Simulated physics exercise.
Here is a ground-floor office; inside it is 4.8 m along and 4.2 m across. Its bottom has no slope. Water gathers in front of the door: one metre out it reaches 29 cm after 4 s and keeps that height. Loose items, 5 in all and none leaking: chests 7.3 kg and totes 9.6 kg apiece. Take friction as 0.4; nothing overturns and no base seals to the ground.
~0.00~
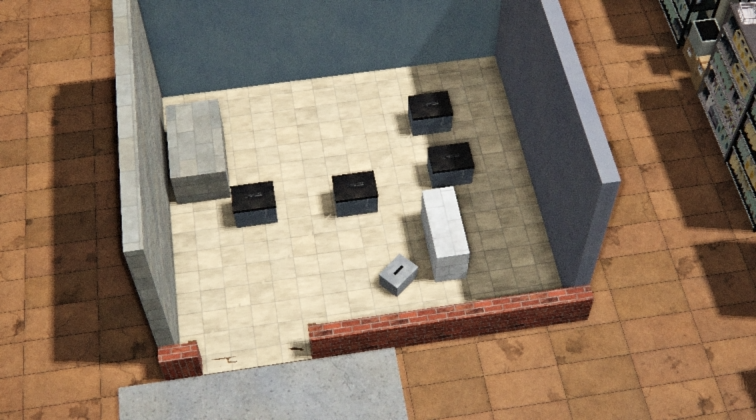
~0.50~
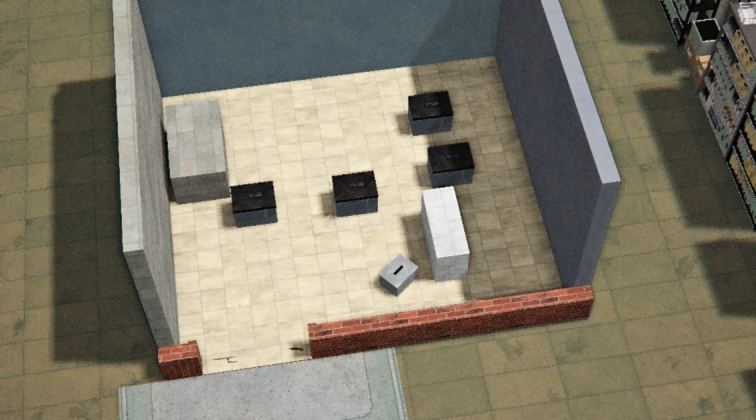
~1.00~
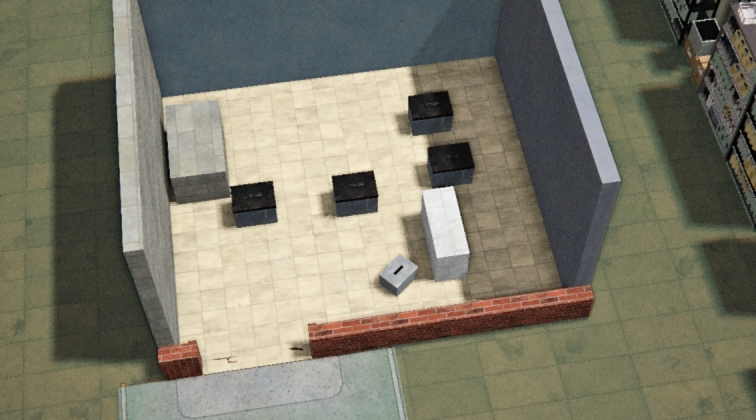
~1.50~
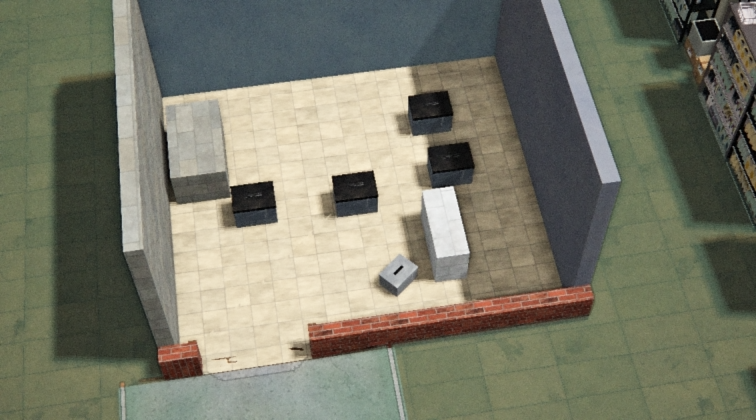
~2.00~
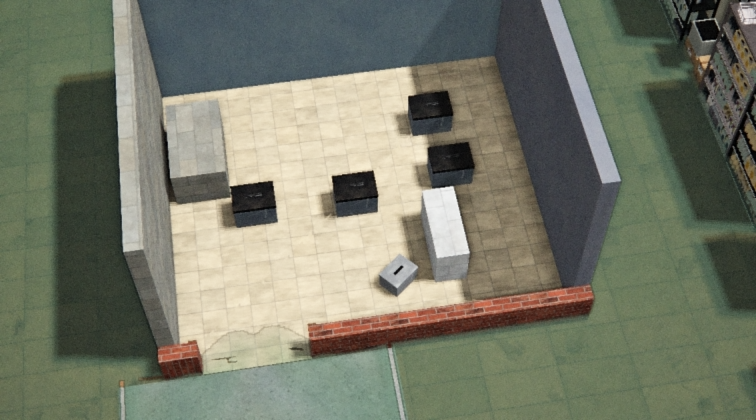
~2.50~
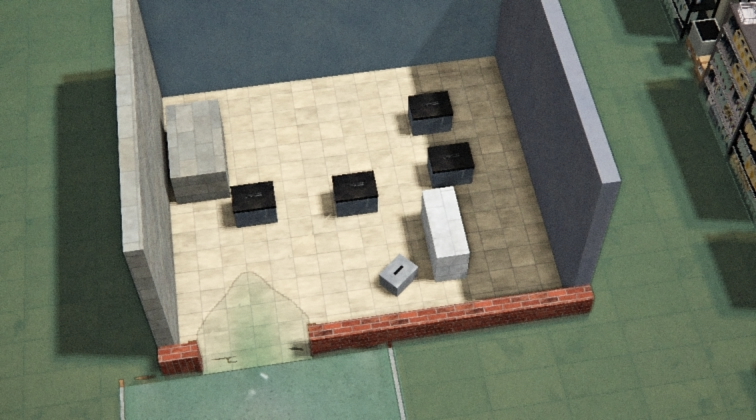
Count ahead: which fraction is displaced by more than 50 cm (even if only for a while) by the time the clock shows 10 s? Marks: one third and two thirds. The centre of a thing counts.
Share: Two thirds or more.
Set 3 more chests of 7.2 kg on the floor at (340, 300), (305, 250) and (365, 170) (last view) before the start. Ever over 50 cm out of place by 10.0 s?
In turn: Under, over, over.
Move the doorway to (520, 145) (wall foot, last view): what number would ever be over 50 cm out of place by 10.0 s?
Then 4.
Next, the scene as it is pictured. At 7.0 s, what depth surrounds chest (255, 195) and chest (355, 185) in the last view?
Roughly 9 and 6 cm.
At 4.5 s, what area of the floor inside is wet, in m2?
Some 7.5 m2.
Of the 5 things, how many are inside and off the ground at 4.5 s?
I count 0.
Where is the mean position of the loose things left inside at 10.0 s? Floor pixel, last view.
Near (433, 223).
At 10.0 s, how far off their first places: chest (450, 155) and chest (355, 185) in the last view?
In that order: 150 cm, 150 cm.
After 3.5 s 0 of 5 are over 50 cm from their spots; 0 afloat.
After 4.5 s 1 of 5 are over 50 cm from their spots; 0 afloat.
After 7.0 s 2 of 5 are over 50 cm from their spots; 2 afloat.
After 10.0 s 4 of 5 are over 50 cm from their spots, and 4 have been at some point; 4 afloat.
